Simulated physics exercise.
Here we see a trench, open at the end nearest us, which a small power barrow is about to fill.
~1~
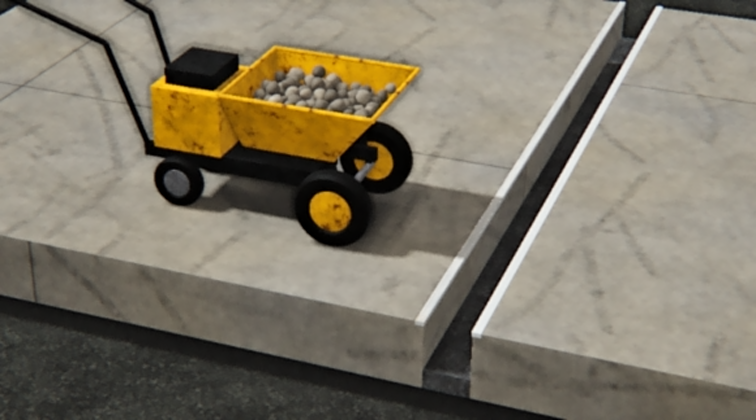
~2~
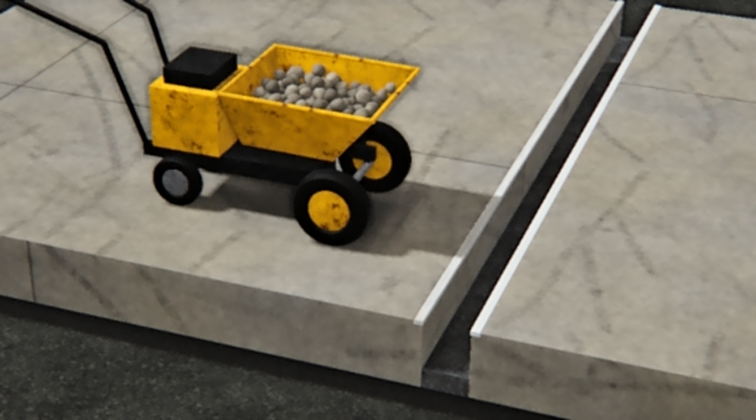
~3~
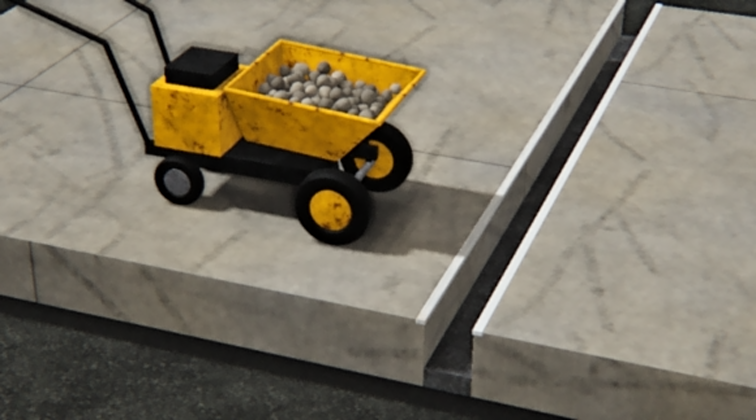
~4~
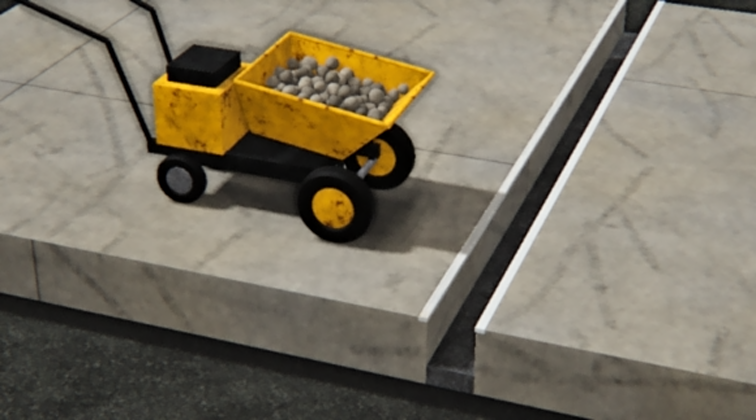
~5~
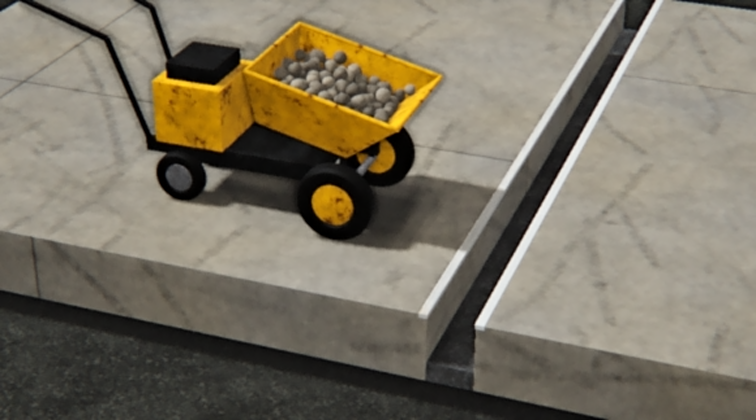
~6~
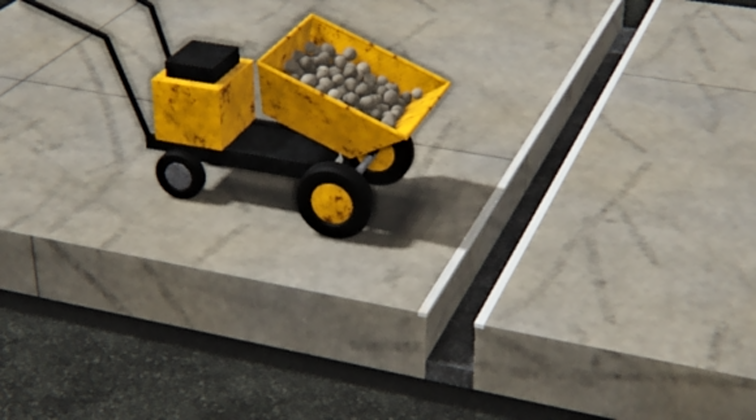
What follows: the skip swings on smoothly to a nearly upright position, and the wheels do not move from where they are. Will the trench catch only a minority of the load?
No, it gets the larger part.
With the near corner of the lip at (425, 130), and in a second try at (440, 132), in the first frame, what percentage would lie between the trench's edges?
That works out to 20 per cent for the first position and 0 per cent for the second.
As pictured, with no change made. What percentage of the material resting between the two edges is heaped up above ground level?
My estimate would be close to 5 per cent.
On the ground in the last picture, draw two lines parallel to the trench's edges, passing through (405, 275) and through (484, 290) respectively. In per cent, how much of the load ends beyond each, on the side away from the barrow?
In order: Near 100 %, then 20 %.
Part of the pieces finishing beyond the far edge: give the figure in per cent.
I'd say near 5 per cent, give or take.
Just after the last frame, skip tipped steeply; every one in the skip.
A moment on, skip tipped right over; the larger part in the skip; about a tenth short of the trench; roughly a quarter in or heaped over the trench; just a few falling.
Further on, skip tipped right over; about a tenth in the skip; about a tenth short of the trench; the larger part in or heaped over the trench; about a tenth beyond it.
When it is over, skip tipped right over; just a few in the skip; about a tenth short of the trench; the larger part in or heaped over the trench; about a tenth beyond it.
